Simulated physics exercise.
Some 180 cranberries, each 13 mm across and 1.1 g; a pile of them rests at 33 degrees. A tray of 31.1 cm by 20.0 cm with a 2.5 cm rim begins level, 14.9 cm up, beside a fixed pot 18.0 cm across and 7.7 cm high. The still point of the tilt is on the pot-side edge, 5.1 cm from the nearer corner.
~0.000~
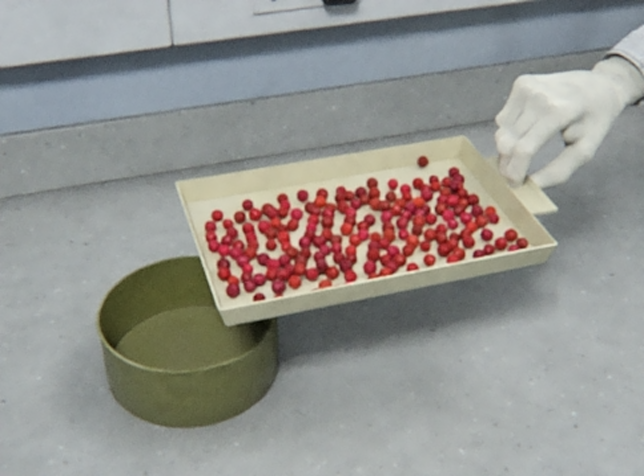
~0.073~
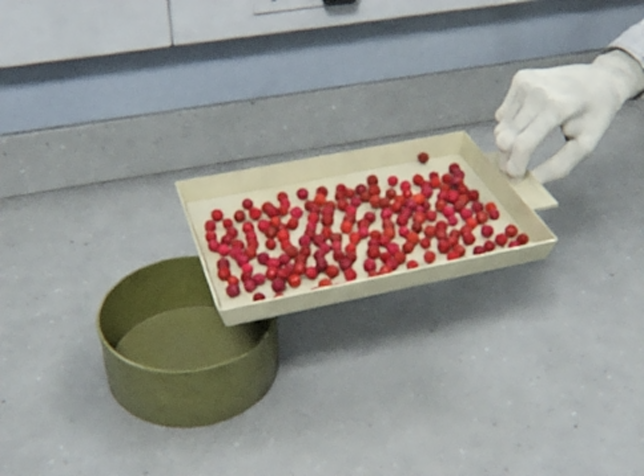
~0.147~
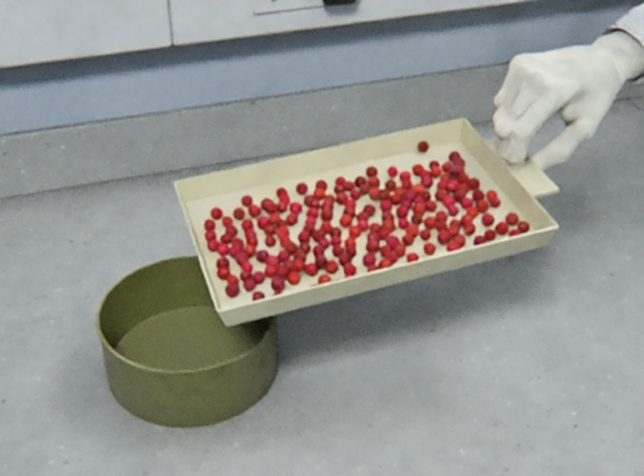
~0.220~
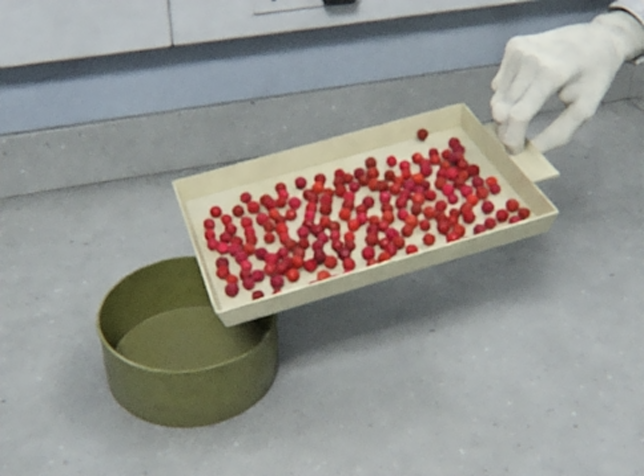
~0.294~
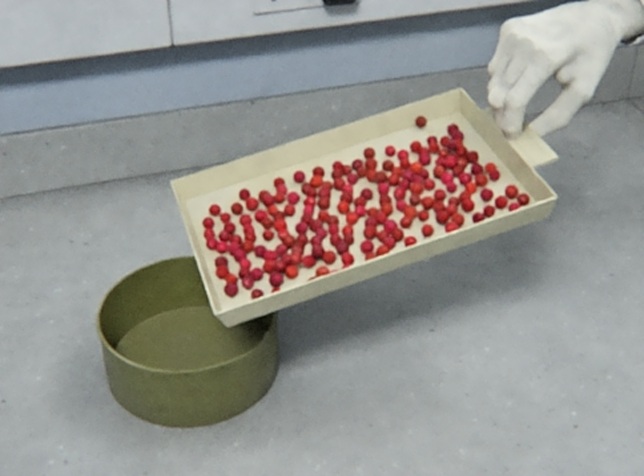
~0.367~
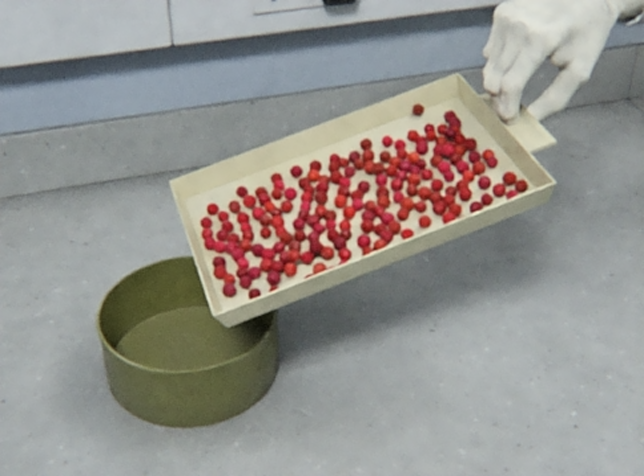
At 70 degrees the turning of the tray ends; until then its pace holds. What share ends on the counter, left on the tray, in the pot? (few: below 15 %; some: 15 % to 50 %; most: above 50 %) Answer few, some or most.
Counter: Few, tray: Most, pot: Few.
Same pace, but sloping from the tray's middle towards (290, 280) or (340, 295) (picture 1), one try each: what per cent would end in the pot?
About 0 and 0 per cent.
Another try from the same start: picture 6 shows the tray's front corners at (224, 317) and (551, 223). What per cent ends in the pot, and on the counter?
Pot 0, counter 5.
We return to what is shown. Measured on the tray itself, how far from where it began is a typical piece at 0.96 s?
Roughly 6 cm.
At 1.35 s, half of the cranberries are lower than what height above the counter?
About 22 cm.
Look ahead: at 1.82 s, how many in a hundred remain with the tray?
Roughly 100 per cent.
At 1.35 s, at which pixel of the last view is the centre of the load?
Near (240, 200).
After 0.96 s, tilt 41 degrees; the tray holds 100 %, the pot 0 %.
Then, at 1.35 s, tilt 58 degrees; the tray holds 100 %, the pot 0 %.
Then, at 1.82 s, tilt 70 degrees; the tray holds 100 %, the pot 0 %.
In the end, at 2.1 s, counter 0 %, tray 100 %, pot 0 %.
